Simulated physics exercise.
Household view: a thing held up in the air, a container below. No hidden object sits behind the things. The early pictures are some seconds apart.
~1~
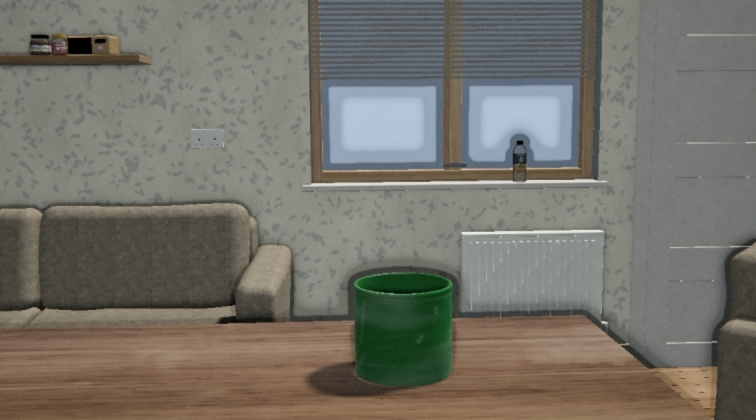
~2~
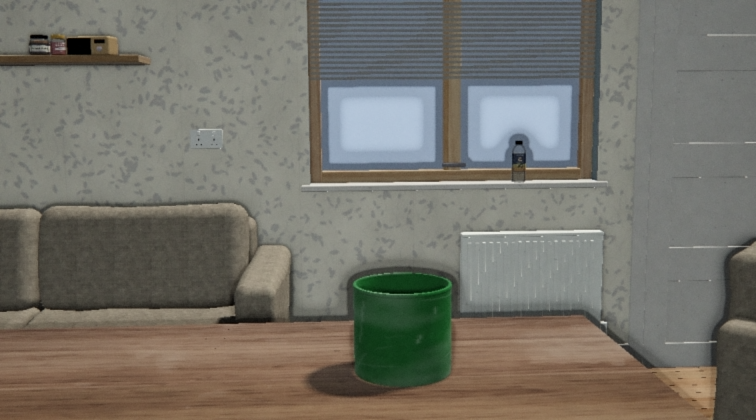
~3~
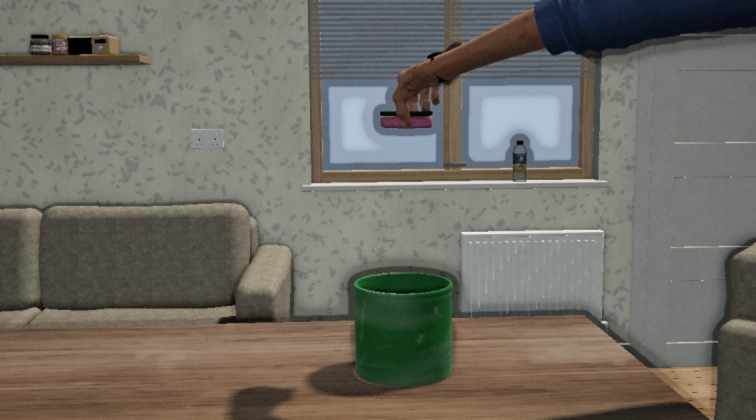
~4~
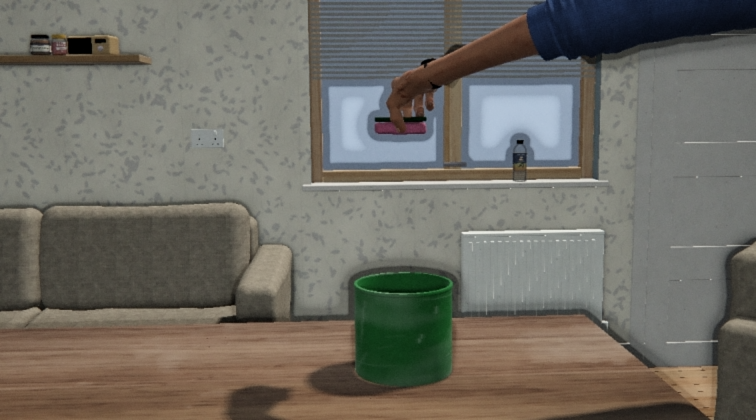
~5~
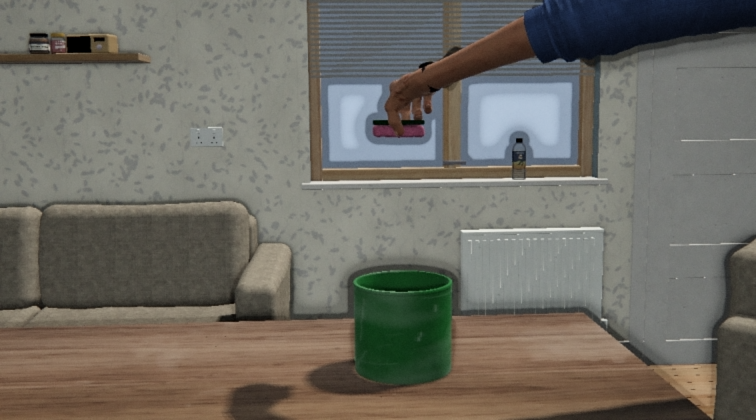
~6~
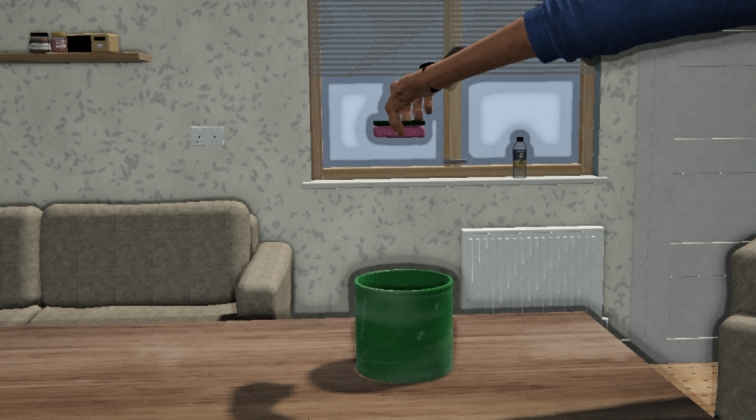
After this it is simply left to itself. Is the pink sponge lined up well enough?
Here it's going to be a hit, I reckon.
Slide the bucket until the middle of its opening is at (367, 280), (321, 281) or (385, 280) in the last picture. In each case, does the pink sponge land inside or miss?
As it turns out, it enters the mouth the first time, does not get in the next time and enters the mouth the last time.
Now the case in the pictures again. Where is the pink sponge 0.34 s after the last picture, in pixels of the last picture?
About (401, 351).
Then, 0.16 s later than the last frame, pink sponge shifted about its own width near (399, 166).
Then, 0.26 s later than the last frame, pink sponge dropping near (400, 251).
Then, 0.34 s later than the last frame, pink sponge dropping near (401, 351).
When it is over, the pink sponge drops into the container, near (401, 355).
